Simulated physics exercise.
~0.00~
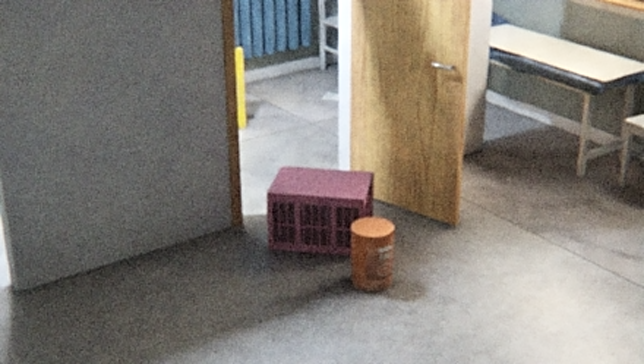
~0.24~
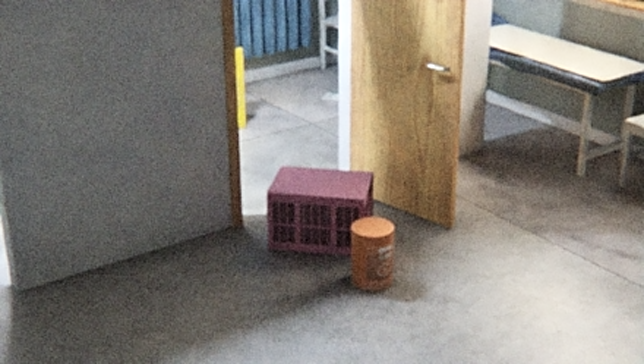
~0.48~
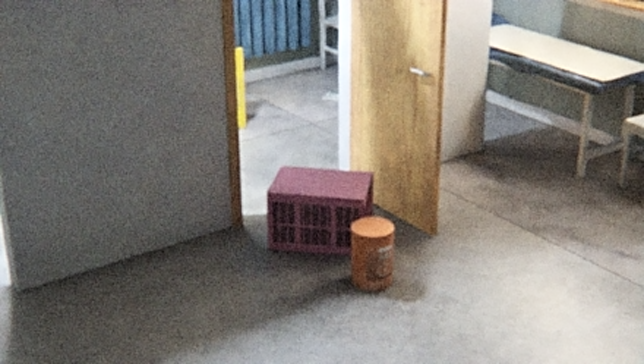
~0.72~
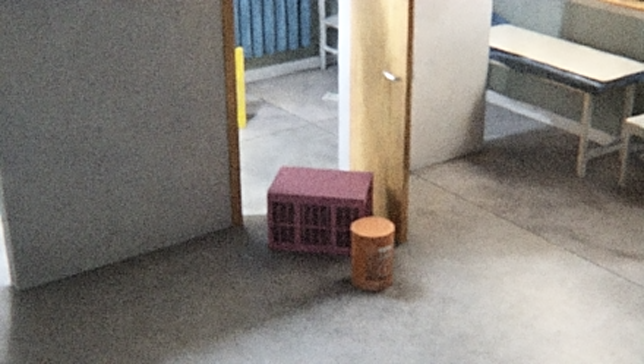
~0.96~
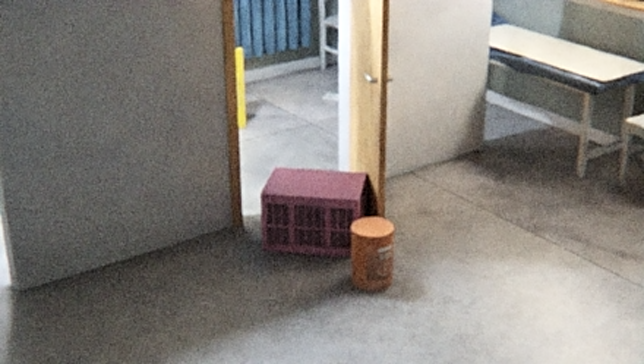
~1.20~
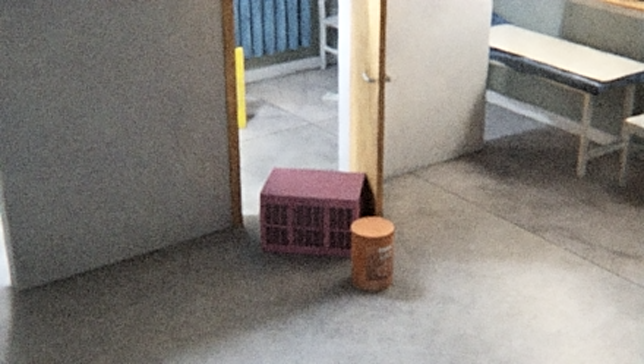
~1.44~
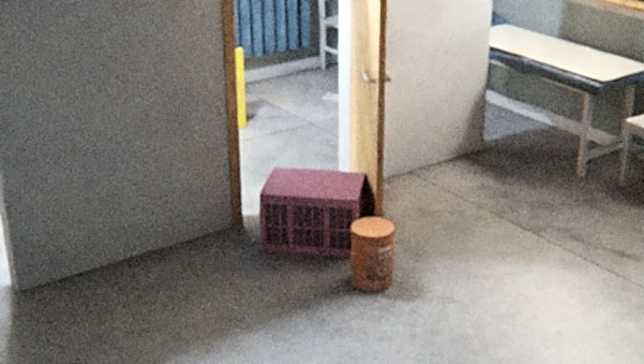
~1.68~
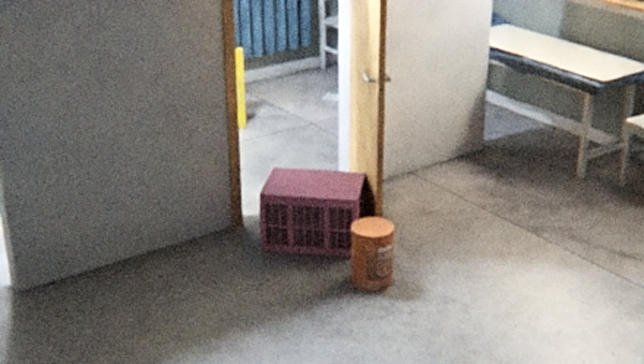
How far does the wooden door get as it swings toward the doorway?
It stops short of closing, coming to rest still open against the pink crate after the crate slides a little.
